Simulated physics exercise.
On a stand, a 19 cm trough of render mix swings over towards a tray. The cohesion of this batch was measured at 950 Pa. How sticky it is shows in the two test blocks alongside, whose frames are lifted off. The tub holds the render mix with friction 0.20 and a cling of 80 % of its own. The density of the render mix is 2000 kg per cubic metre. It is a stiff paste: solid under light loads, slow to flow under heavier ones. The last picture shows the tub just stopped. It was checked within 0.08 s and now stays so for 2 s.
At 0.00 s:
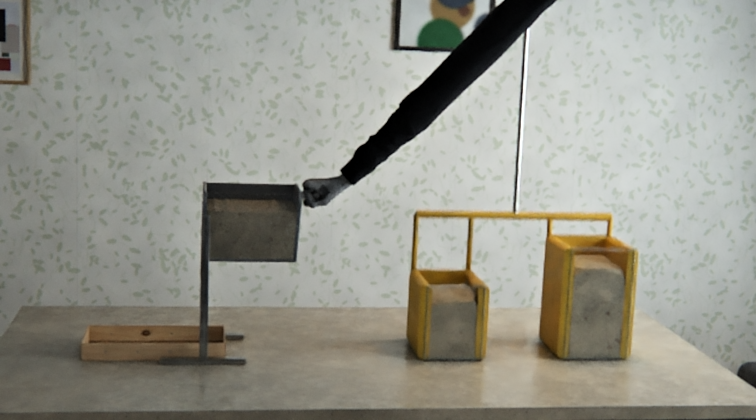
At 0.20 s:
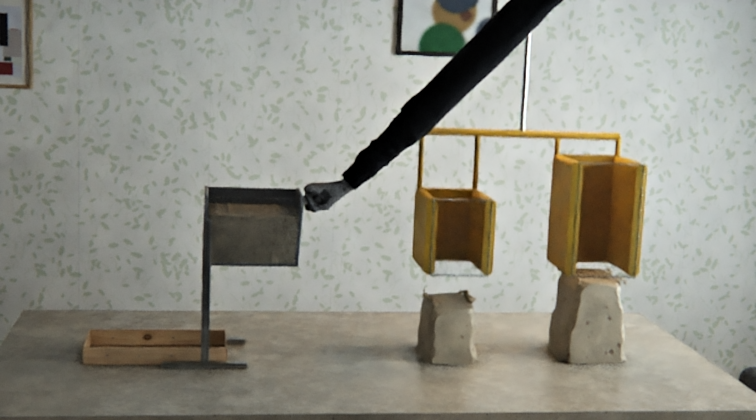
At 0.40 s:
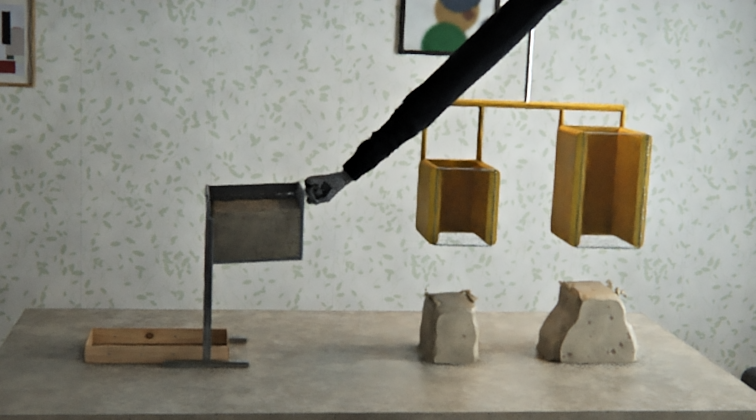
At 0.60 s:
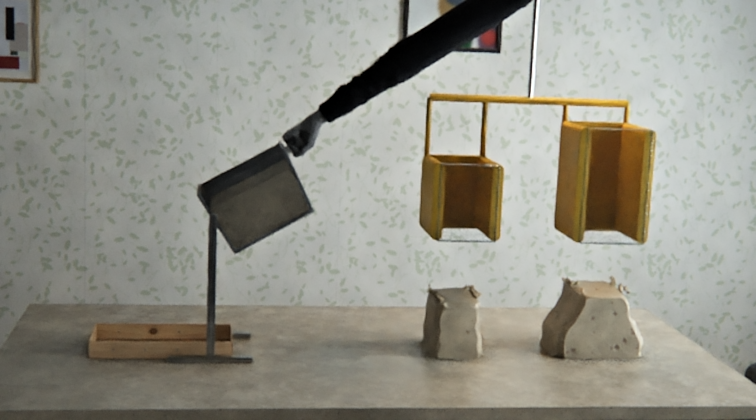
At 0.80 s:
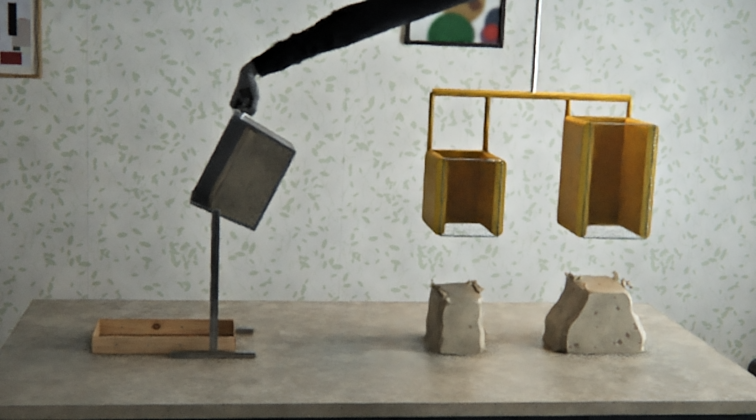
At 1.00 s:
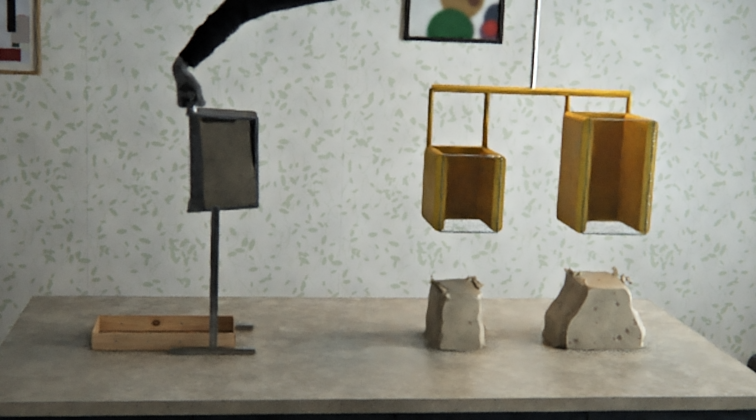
At first, a hand grips a grey tub on a stand while two joined yellow casings rise off pale blocks on the right. The taller block slumps and widens as the smaller keeps its height. Then the hand swings the tub up and leftward until it stands on its side.
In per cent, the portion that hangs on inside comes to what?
Close to 45 per cent.
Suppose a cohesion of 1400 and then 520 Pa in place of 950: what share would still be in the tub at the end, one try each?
In turn about 45 %, 45 %.
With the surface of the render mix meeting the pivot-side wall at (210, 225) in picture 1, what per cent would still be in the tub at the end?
Then about 55 %.
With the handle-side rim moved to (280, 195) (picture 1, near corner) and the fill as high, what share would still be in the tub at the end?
It would be near 100 %.
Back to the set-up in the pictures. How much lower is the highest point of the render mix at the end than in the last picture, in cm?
About 13 cm.
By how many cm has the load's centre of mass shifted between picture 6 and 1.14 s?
Some 4 cm.
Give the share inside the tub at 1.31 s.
About 65 %.
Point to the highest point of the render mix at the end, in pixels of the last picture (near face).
Around (230, 169).
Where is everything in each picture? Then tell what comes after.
The first frame shows handle-side rim at (299, 195), tilt 0 degrees; top of the render mix at (279, 211); blocks stand 18 cm, 28 cm (left to right).
The second frame shows handle-side rim at (301, 199), tilt 0 degrees; top of the render mix at (281, 215); blocks stand 18 cm, 26 cm (left to right).
The third frame shows handle-side rim at (302, 192), tilt 3 degrees; top of the render mix at (296, 210); blocks stand 18 cm, 21 cm (left to right).
The fourth frame shows handle-side rim at (283, 151), tilt 30 degrees; top of the render mix at (287, 169); blocks stand 18 cm, 21 cm (left to right).
The fifth frame shows handle-side rim at (235, 119), tilt 64 degrees; top of the render mix at (251, 131); blocks stand 18 cm, 21 cm (left to right).
The sixth frame shows handle-side rim at (187, 117), tilt 91 degrees; top of the render mix at (243, 122); blocks stand 18 cm, 21 cm (left to right).
After 1.14 s, the tub is at 92 degrees and holds 99 %.
After 1.31 s, the tub is at 92 degrees and holds 67 %.
After 1.48 s, the tub is at 92 degrees and holds 46 %.
After 1.65 s, the tub is at 92 degrees and holds 45 %.
After 3.00 s, at the end, the tub is at 92 degrees and holds 45 %.
